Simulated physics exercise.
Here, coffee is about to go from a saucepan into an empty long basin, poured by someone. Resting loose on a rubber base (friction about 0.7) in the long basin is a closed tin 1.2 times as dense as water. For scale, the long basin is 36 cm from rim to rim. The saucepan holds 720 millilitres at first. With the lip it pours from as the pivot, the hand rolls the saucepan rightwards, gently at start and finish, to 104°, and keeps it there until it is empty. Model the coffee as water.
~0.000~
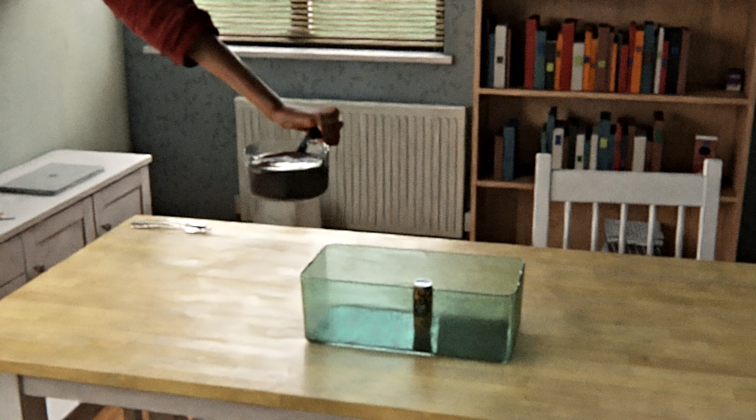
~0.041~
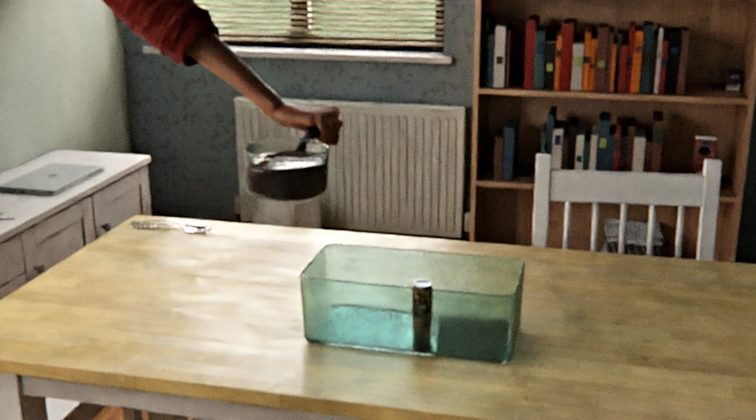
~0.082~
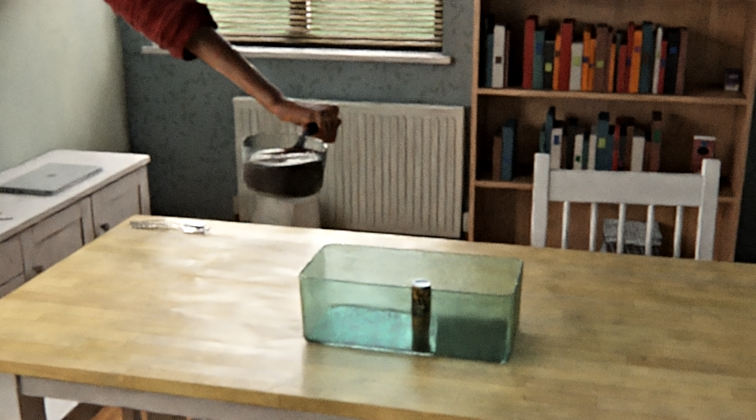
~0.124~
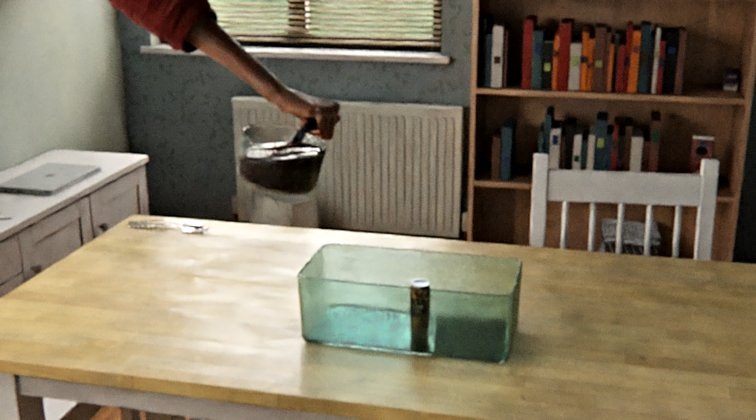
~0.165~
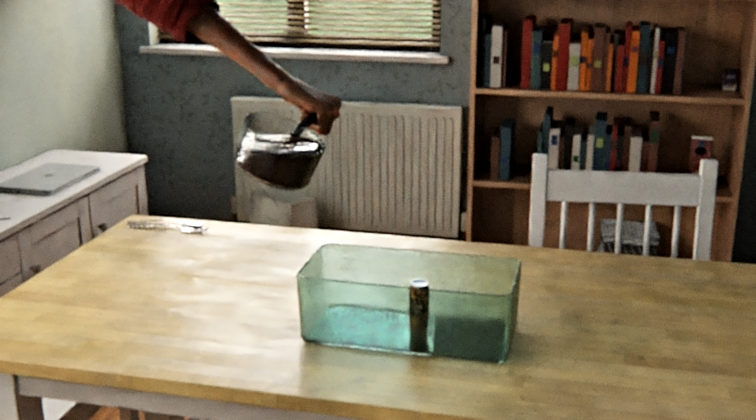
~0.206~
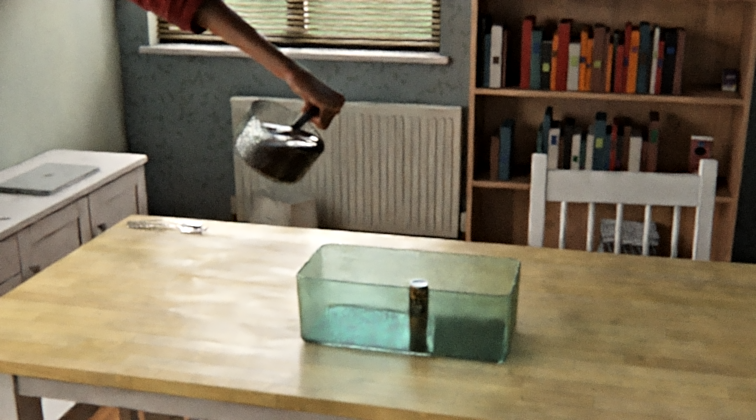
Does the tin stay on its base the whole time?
Watch, it's going to be unseated.
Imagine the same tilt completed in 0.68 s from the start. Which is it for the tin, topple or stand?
It tumbles over, then.
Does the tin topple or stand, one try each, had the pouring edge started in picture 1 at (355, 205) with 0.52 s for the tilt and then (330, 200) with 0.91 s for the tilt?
In the first try it remains standing; in the second it remains standing.
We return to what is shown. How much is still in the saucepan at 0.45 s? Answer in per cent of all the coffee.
About 44 percent.
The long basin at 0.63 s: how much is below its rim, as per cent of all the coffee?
The share is close to 56 percent.
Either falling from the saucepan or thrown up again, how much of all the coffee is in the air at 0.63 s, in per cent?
In-air share: About 40 %.
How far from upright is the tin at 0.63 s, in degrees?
The lean is some 5° away from upright.
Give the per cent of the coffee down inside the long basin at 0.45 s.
Near 1 in a hundred.
By 0.45 s the tilt is 99° and 45 per cent is still to pour; the tin stands where it began.
By 0.63 s the tilt is 104° and 5 per cent is still to pour; the tin leans 4°.
By 0.82 s the tilt is 104° and 1 per cent is still to pour; the tin lies on its side.
By 1.02 s the tilt is 104° and 0 per cent is still to pour; the tin lies on its side.
At rest the tin lies on its side.
